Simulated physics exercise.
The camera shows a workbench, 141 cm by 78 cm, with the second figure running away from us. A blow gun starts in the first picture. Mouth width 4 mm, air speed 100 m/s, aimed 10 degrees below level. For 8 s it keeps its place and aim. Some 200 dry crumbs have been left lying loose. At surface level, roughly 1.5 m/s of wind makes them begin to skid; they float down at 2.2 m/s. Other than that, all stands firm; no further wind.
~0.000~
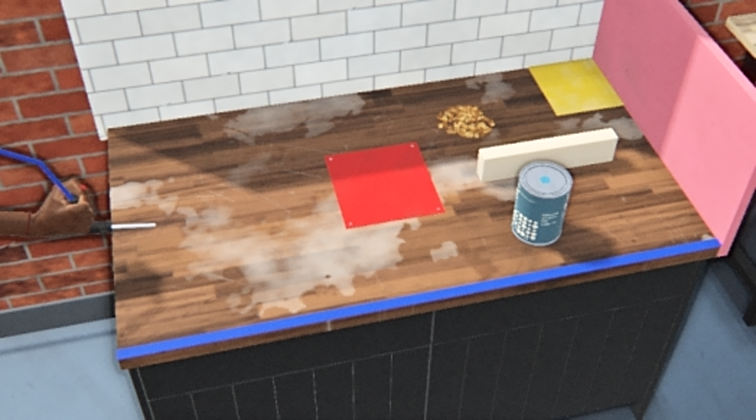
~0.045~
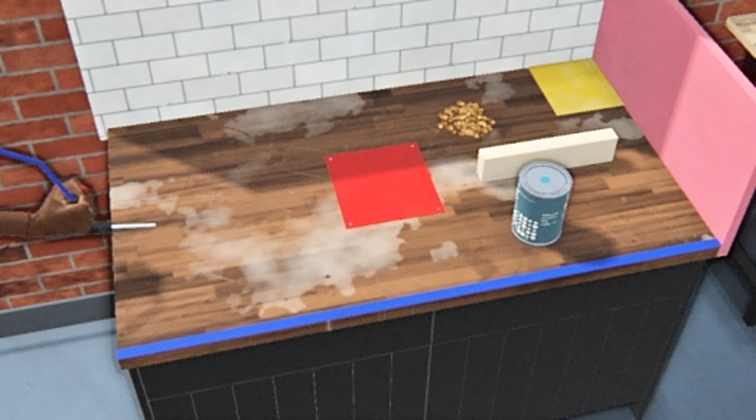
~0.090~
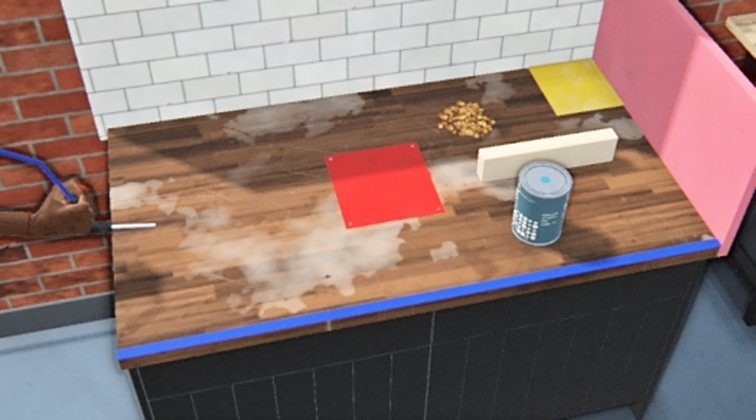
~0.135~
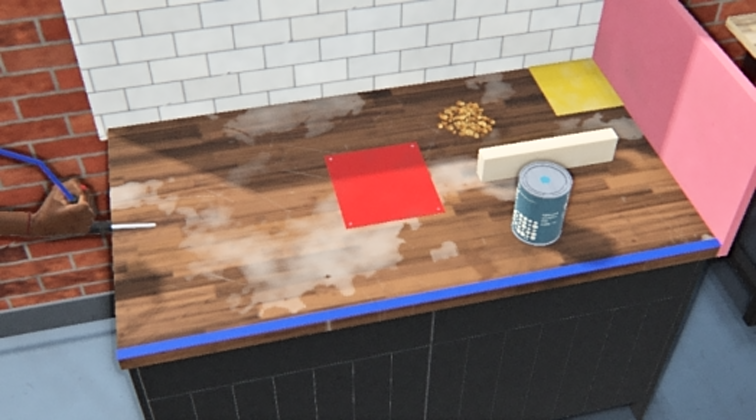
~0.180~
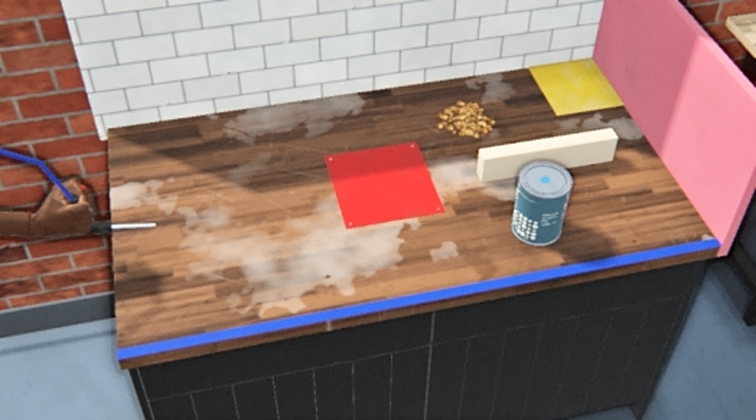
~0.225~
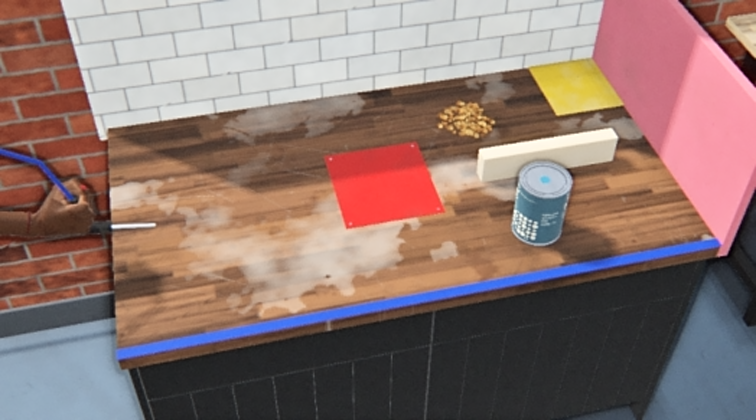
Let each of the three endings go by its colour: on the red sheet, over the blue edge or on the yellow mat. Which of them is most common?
The colour with the most is yellow.
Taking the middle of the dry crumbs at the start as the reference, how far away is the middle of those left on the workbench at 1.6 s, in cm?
It comes to near 15 cm.
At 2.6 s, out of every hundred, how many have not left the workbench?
Close to 100 in a hundred are still there.
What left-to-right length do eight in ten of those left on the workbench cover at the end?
About 30 cm.
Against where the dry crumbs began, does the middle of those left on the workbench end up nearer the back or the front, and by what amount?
Backward it went, roughly 10 cm.
After 1.6 s, 0 % are over the blue edge, 0 % on the red sheet and 18 % on the yellow mat; the middle of those still in play is near (504, 101); 1 % have settled or left.
After 2.6 s, 0 % are over the blue edge, 0 % on the red sheet and 25 % on the yellow mat; the middle of those still in play is near (510, 101); 5 % have settled or left.
After 4.4 s, 0 % are over the blue edge, 0 % on the red sheet and 31 % on the yellow mat; the middle of those still in play is near (519, 94); 10 % have settled or left.
After 8.0 s, at the end, 0 % are over the blue edge, 0 % on the red sheet and 34 % on the yellow mat; the middle of those still in play is near (528, 92).
